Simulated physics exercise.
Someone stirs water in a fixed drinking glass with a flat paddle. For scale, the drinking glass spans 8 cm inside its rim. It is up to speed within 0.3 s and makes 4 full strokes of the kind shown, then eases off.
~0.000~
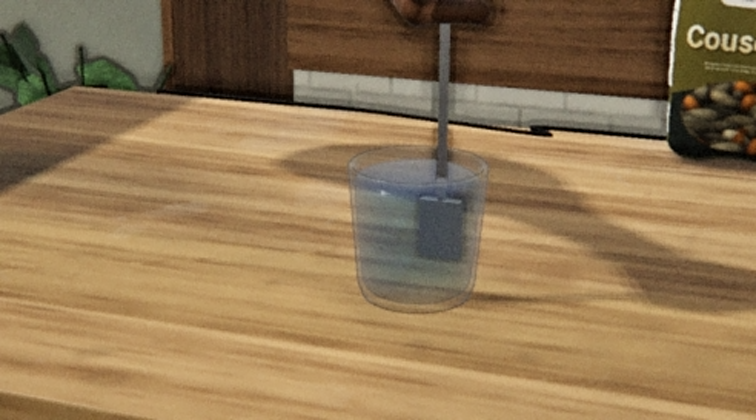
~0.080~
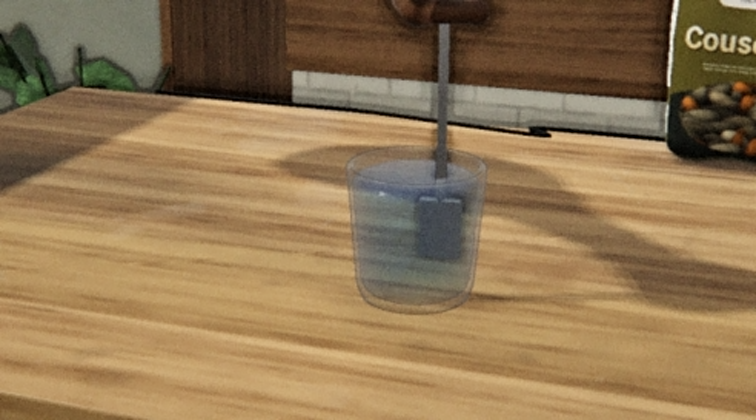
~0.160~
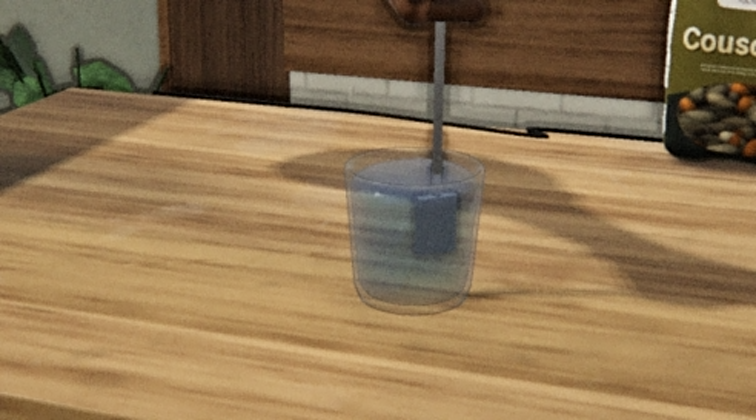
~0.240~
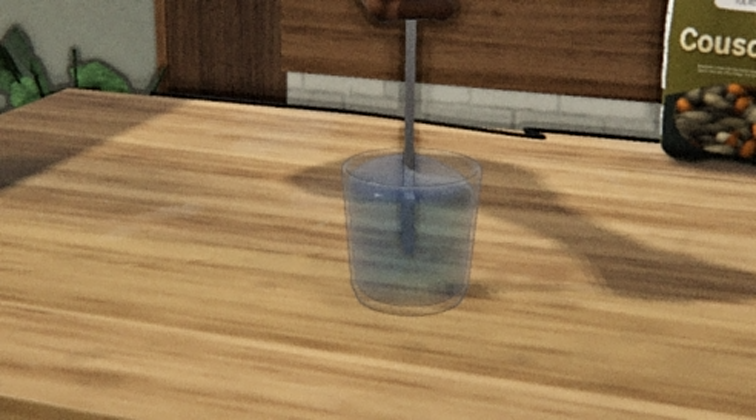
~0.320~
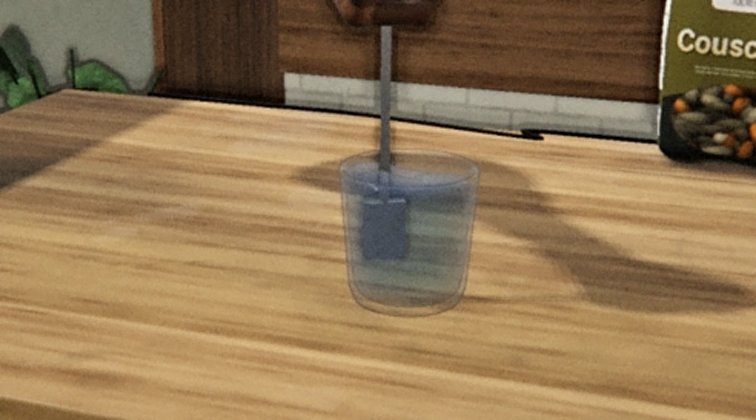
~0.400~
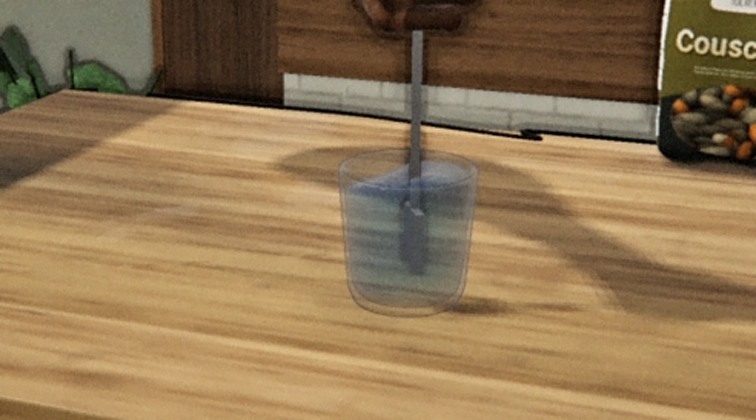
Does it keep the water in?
This drinking glass loses some.
After 0.68 s 2 ml is over the rim.
After 0.96 s 2 ml is over the rim.
After 1.24 s 4 ml is over the rim.
After 1.52 s 5 ml is over the rim.
In the end 5 ml is over the rim.
